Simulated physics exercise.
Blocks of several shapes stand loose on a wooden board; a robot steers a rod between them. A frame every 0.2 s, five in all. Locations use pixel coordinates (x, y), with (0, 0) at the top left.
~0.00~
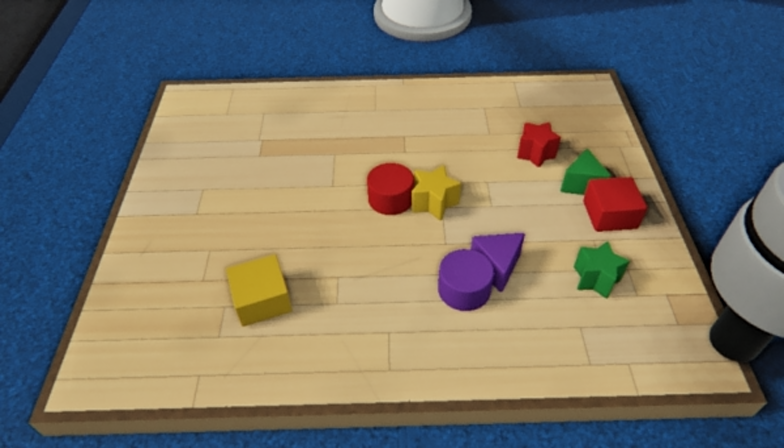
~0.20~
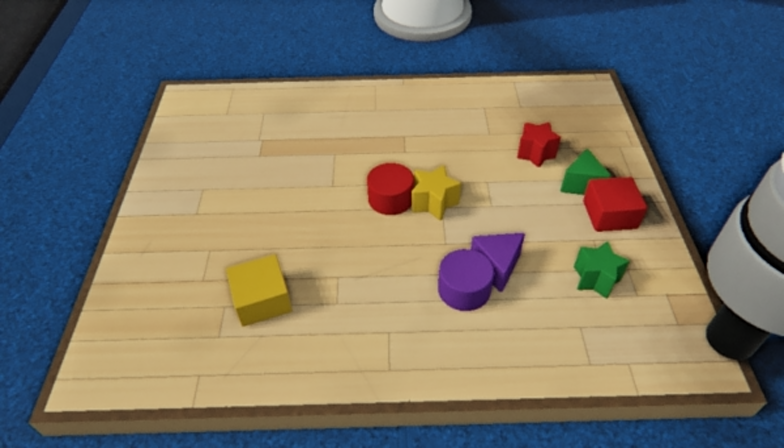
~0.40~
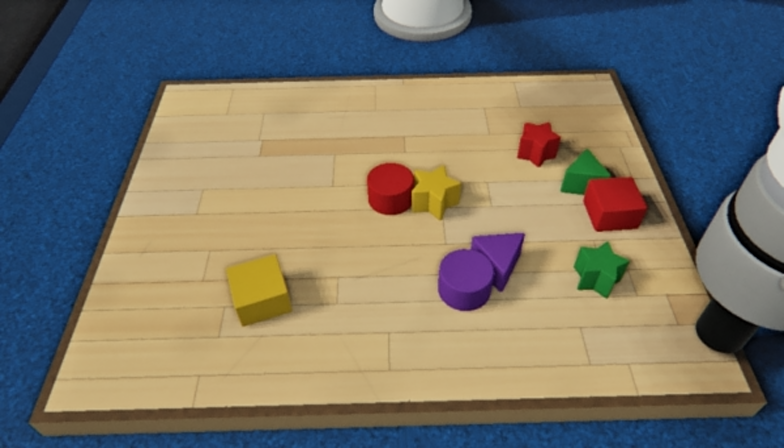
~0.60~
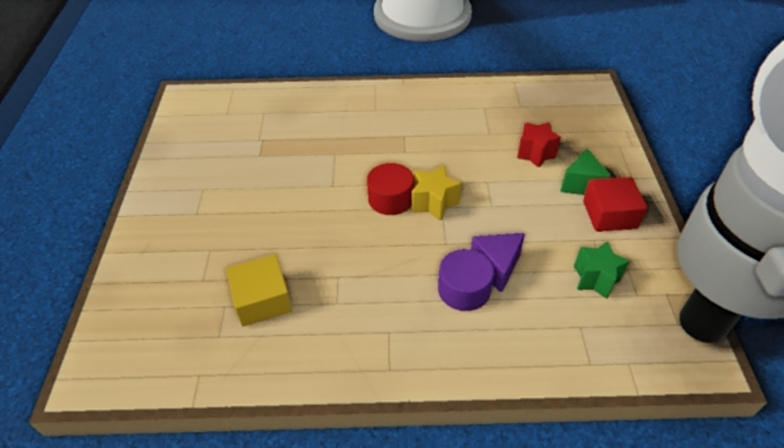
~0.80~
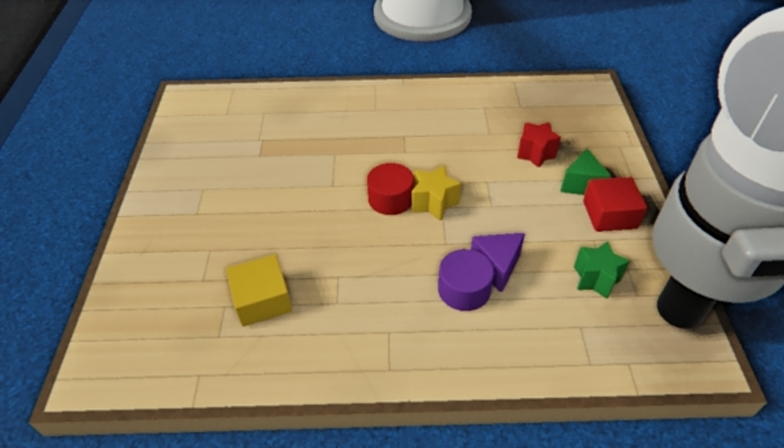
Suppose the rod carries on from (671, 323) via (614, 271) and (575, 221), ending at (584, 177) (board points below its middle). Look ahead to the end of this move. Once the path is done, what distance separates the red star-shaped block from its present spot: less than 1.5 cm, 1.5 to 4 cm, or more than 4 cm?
Band: Under 1.5 cm.
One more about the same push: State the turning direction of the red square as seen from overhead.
Seen from above, clockwise.
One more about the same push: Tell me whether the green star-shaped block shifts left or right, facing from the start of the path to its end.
Shifted left.
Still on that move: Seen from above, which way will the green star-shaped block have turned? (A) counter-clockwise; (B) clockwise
That would be A.
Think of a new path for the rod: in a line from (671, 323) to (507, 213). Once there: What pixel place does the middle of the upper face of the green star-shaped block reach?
My estimate: (476, 187).
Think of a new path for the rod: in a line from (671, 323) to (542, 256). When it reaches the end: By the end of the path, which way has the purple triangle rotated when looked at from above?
Looking down on the board, it turns counter-clockwise.
On the path given first. One third of the way, rod at (618, 258); green star-shaped block at (583, 249), turned 40° anticlockwise.
Two thirds of the way, rod at (578, 208); green triangle at (589, 158), turned 30° anticlockwise; green star-shaped block at (569, 242), turned 75° anticlockwise; red square at (622, 184), turned 20° clockwise.
At the end, rod at (588, 165); red star-shaped block in place; green triangle at (596, 136); green star-shaped block at (569, 242), turned 75° anticlockwise; red square at (629, 180), turned 35° clockwise.
